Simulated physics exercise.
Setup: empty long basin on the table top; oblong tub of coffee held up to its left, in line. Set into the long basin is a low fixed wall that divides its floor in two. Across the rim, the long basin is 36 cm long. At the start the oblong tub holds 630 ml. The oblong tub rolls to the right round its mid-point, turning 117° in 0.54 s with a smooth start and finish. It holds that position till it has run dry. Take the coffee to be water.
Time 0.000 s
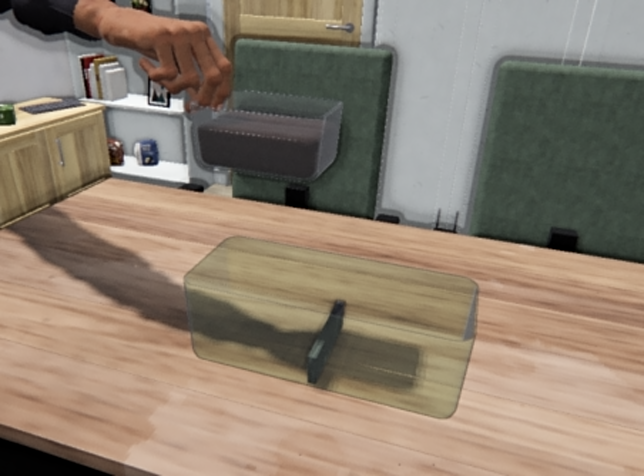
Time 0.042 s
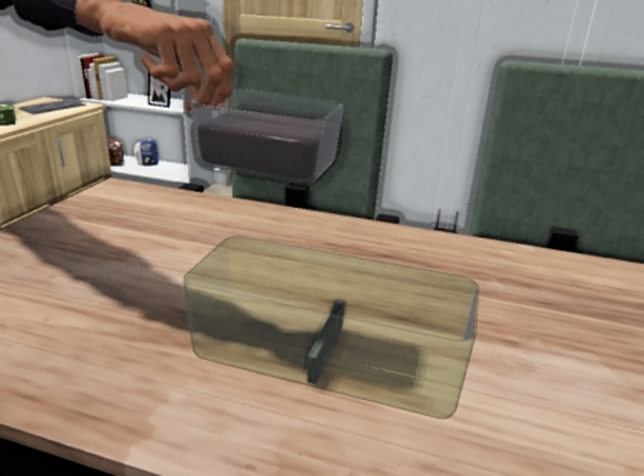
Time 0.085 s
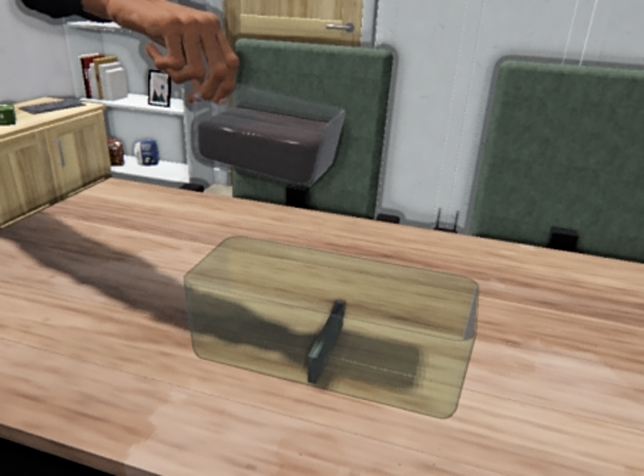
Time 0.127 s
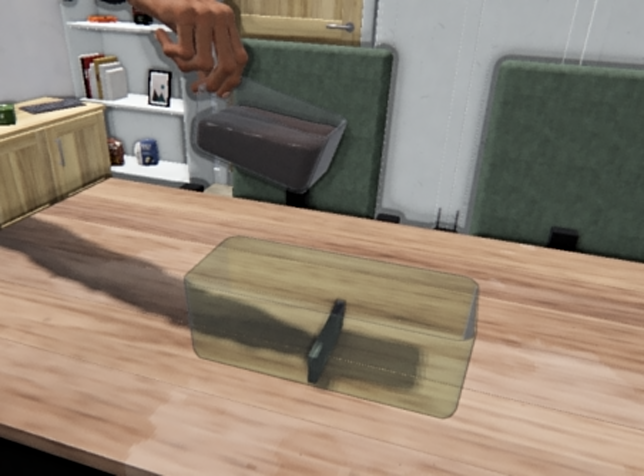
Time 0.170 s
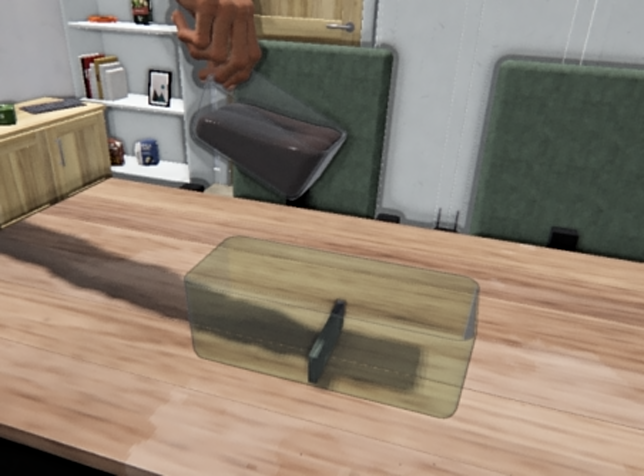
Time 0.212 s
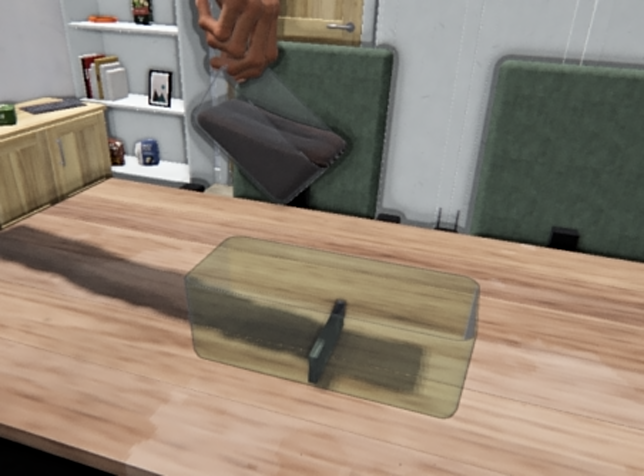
A hand tilts a clear tub of dark liquid rightward above an empty long basin.
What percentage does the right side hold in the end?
About 71 per cent.
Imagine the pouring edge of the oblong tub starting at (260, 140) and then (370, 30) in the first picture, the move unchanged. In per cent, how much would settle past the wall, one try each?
In order, 15 and 75 per cent.
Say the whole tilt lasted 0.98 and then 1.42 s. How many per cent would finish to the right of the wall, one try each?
The first try gives around 75 percent, the second around 80 percent.
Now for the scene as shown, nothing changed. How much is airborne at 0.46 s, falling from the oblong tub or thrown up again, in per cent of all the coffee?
It comes to about 54 percent.
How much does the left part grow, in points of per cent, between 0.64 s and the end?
Close to 10% of the whole.
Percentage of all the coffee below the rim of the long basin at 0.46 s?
36 %, more or less.
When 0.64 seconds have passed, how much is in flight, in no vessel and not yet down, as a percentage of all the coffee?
Airborne share: Near 8 %.
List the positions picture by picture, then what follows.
Tilt 0°; pouring edge (332, 112); surface from (215, 117) to (330, 131); the long basin's rim runs from (207, 258) to (476, 311); the wall's top is at (328, 328), in the first frame.
Tilt 2°; pouring edge (333, 114); surface from (215, 116) to (330, 131), in the second frame.
Tilt 7°; pouring edge (335, 121); surface from (216, 114) to (331, 133), in the third frame.
Tilt 15°; pouring edge (337, 131); surface from (216, 112) to (333, 136), in the fourth frame.
Tilt 26°; pouring edge (337, 145); surface from (216, 109) to (336, 140), in the fifth frame.
Tilt 39°; pouring edge (333, 160); surface from (216, 106) to (326, 142); 3 per cent is over the edge, in the sixth frame.
Then, 0.46 s in, the tilt is 111° and 9 per cent is still to pour, 0 is left of the wall and 37 right of it.
Then, 0.64 s in, the tilt is 117° and 0 per cent is still to pour, 14 is left of the wall and 76 right of it.
Then, 0.83 s in, the tilt is 117° and 0 per cent is still to pour, 24 is left of the wall and 71 right of it.
Then, 1.04 s in, the tilt is 117° and 0 per cent is still to pour, 25 is left of the wall and 71 right of it.
Finally, 25 per cent lies left of the wall, 71 right of it and 4 outside.
